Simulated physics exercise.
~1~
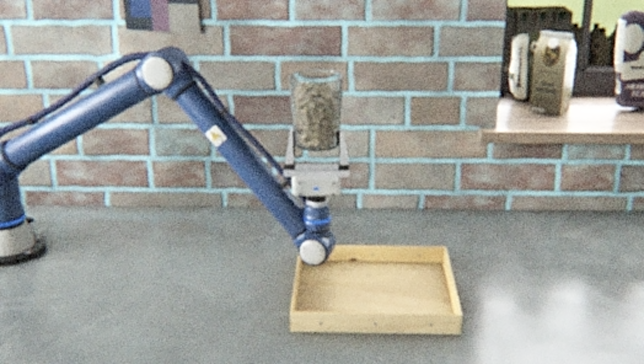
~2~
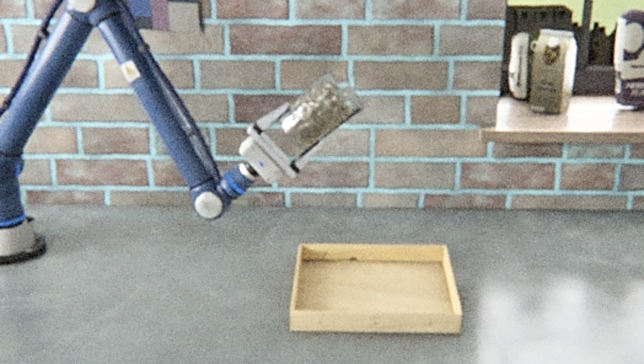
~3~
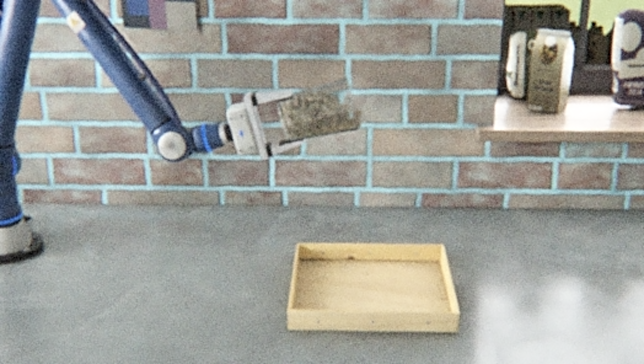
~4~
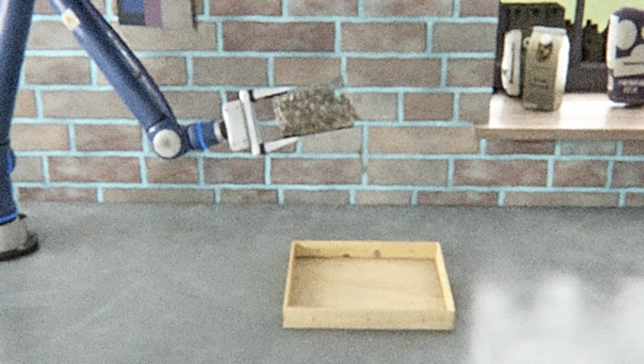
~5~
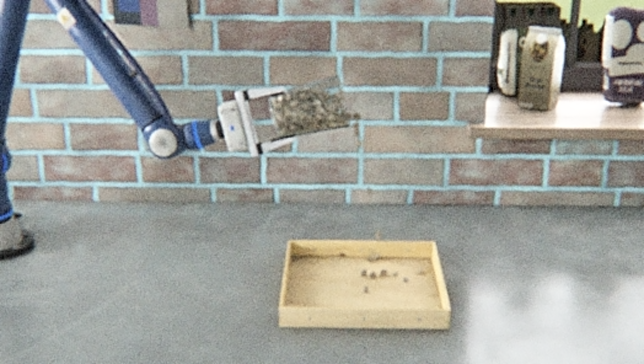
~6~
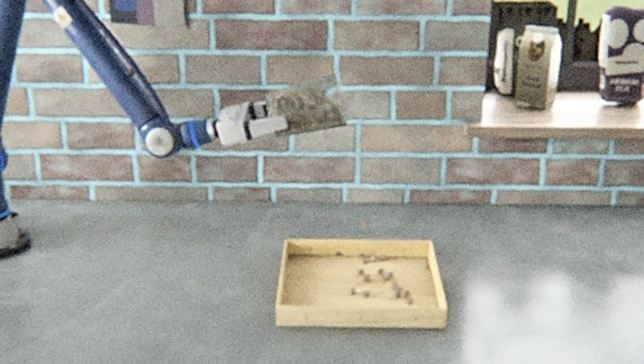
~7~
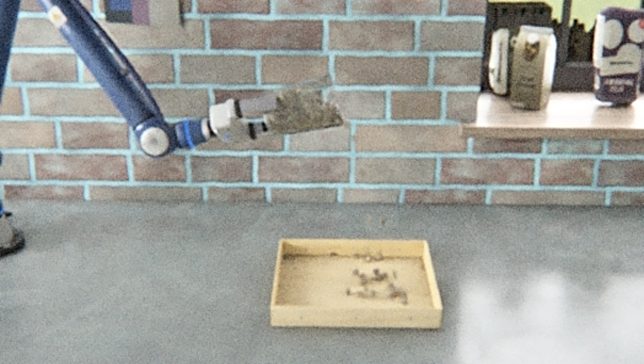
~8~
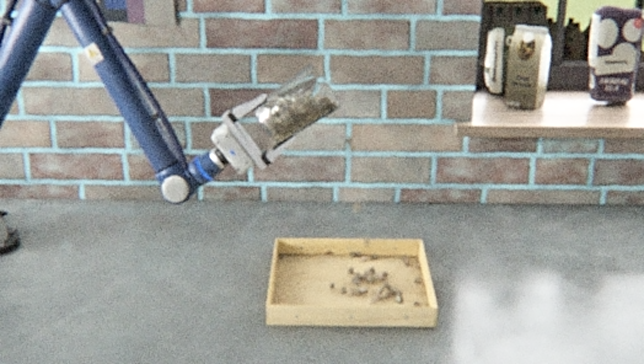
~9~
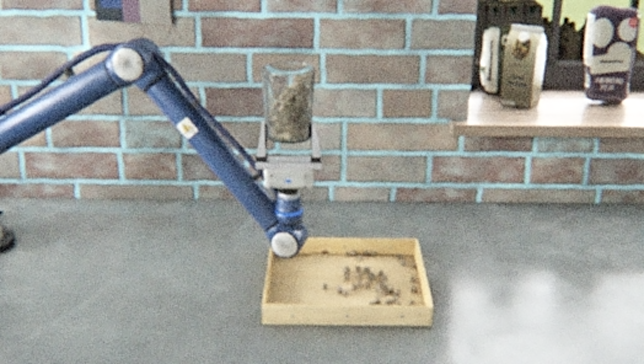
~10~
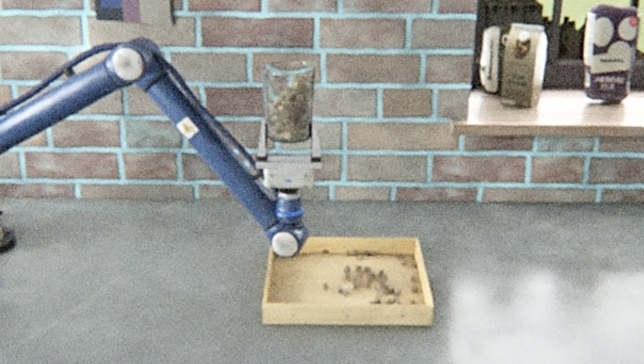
A blue robot arm holds a clear beaker of small pebbles upright in front of a brick wall, above a grey table with a shallow wooden tray. The arm swings back to the left and tips the beaker over to the right until it lies nearly on its side. Held there, the gripper rolls the beaker about its length, and pebbles trickle out over the rim and scatter in the tray below. The arm then lifts the beaker back upright, lowering its wrist beside the tray. It ends still, with most pebbles in the beaker and a smaller scattering in the tray.
